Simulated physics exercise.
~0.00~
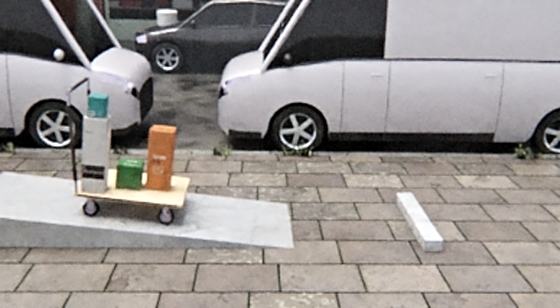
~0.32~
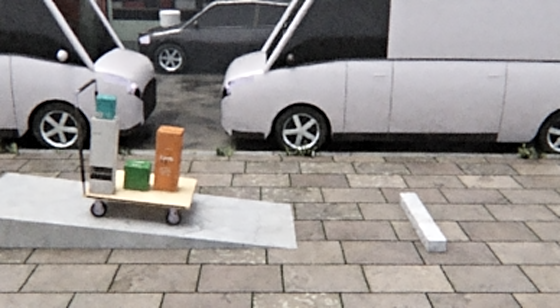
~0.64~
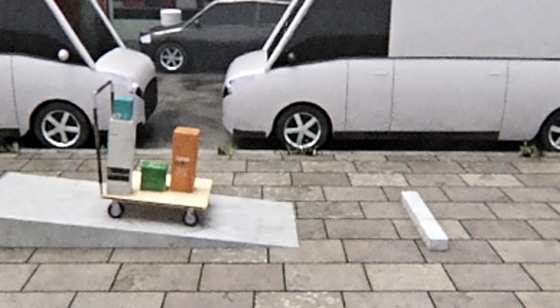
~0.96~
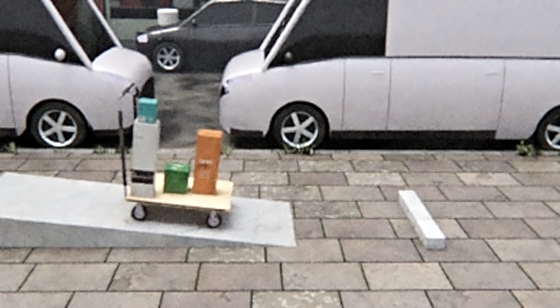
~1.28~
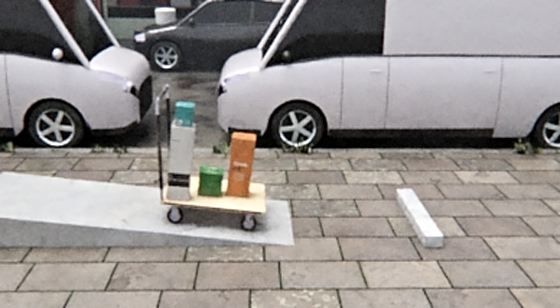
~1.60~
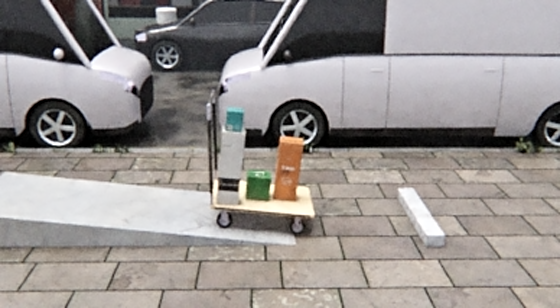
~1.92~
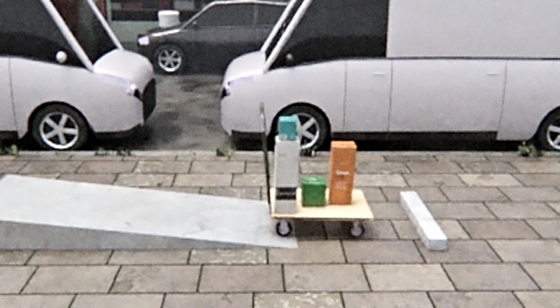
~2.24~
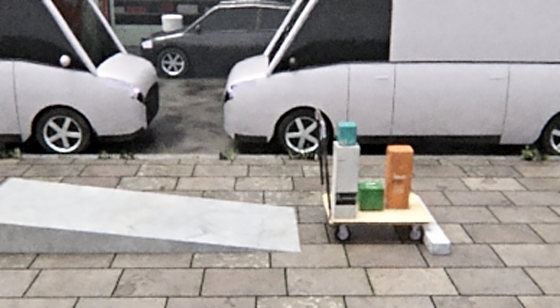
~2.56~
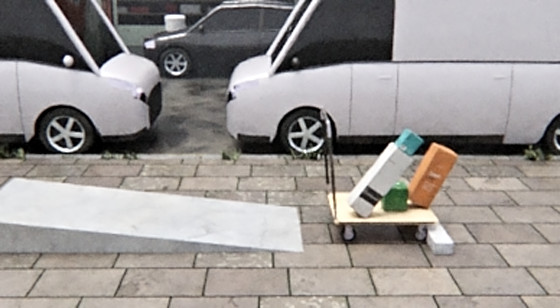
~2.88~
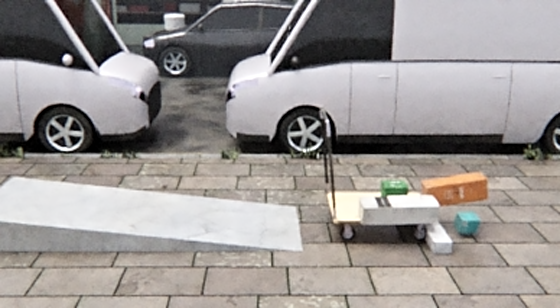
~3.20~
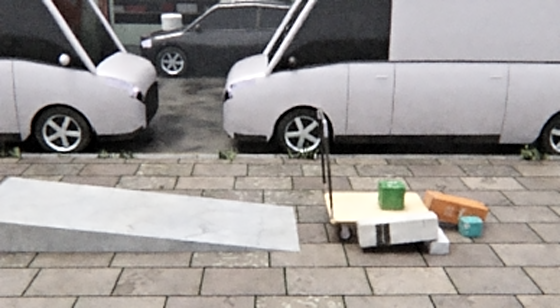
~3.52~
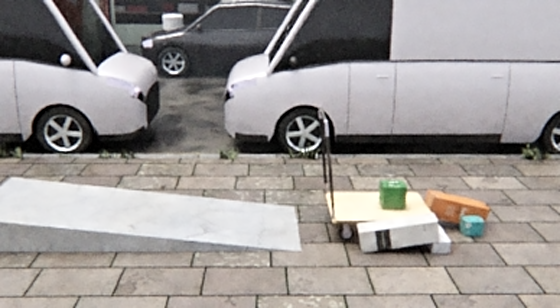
A flat wooden trolley with an upright handle rolls rightward down a low grey ramp on a paved area, seen from the side by a slightly swaying camera, with pale vans and a dark car behind. It carries a tall white box topped by a small turquoise one, a low green parcel, and an upright orange box at the front. It crosses the paving and stops against a pale kerb. The boxes pitch forward, and the orange and turquoise ones tumble off beyond it. The white box falls sideways and drops against the trolley's near side, leaving only the green parcel upright aboard.
